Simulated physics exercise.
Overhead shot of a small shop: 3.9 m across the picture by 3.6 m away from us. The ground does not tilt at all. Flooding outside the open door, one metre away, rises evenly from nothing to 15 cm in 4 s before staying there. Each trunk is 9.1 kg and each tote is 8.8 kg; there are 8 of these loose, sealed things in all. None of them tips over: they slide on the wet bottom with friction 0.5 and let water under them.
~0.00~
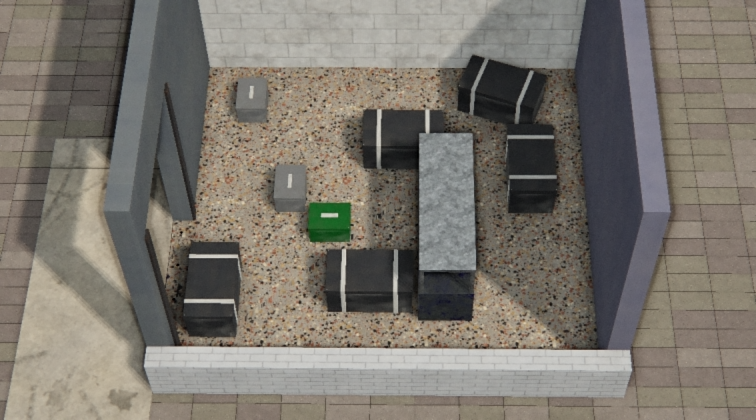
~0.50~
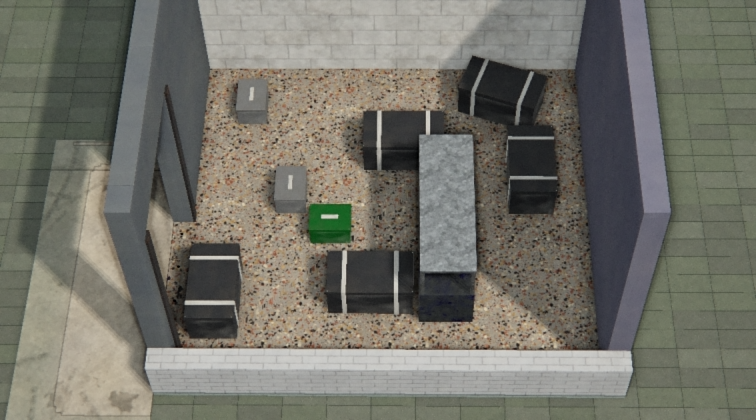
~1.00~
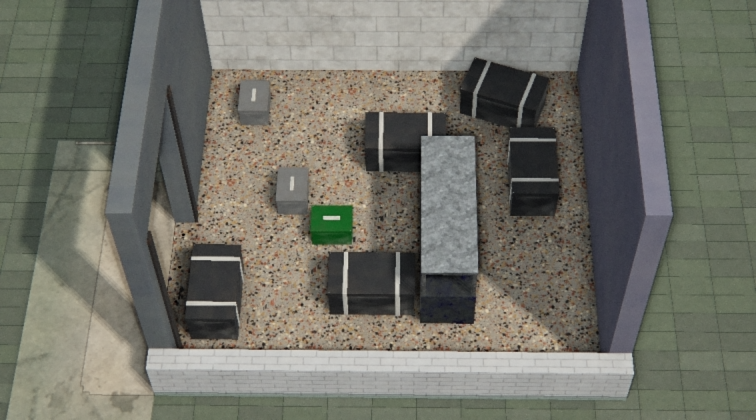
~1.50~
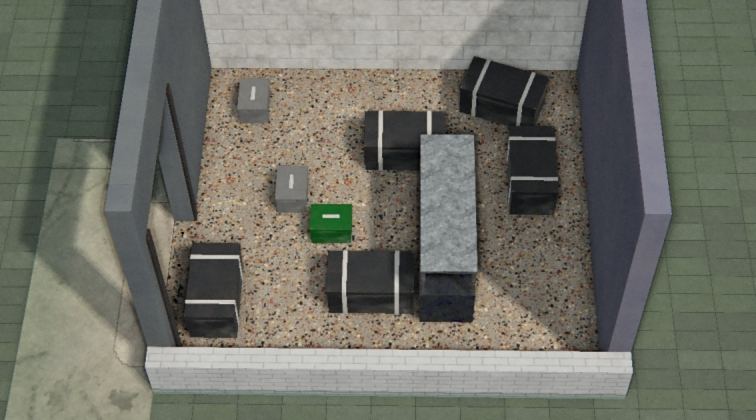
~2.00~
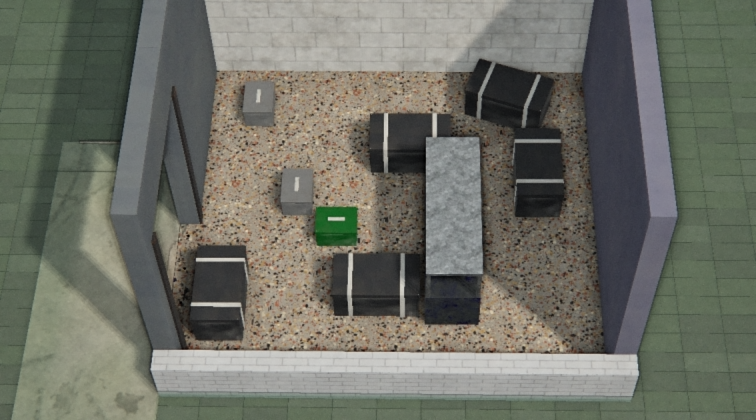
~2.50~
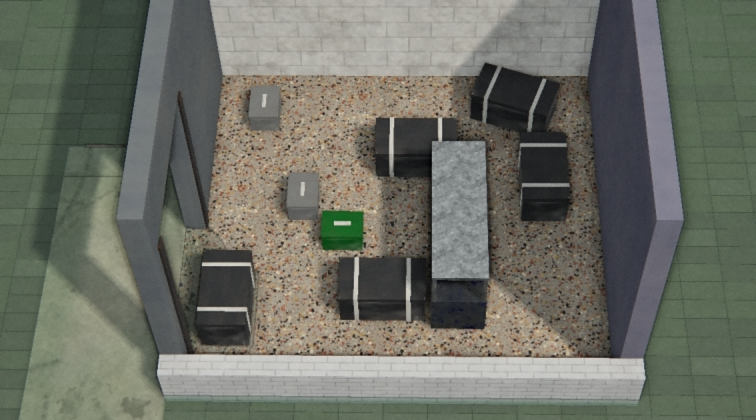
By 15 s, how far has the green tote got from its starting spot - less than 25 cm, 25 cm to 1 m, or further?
It has gone further than 1 m.
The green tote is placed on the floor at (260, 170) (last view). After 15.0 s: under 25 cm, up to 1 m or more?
So it budges only slightly.
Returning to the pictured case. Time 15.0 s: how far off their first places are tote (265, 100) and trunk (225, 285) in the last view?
In turn: 140 cm, 300 cm.
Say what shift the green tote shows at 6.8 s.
50 cm or so by then.
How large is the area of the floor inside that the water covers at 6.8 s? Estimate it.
My estimate is roughly 9.0 m2.
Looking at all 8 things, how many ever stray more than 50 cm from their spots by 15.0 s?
That comes to 8.
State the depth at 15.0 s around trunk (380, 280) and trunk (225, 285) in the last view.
First roughly 8 cm, second roughly 10 cm.
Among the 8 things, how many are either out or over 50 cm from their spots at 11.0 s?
I make it 5.
After 3.5 s the green tote is near (342, 224), 0.0 m from its start, aground; 0 afloat.
After 6.8 s the green tote is near (389, 203), 0.5 m from its start, aground; 2 afloat.
After 11.0 s the green tote is near (364, 102), 1.5 m from its start, aground; 5 afloat.
After 15.0 s the green tote is near (239, 89), 2.0 m from its start, afloat; 8 afloat.
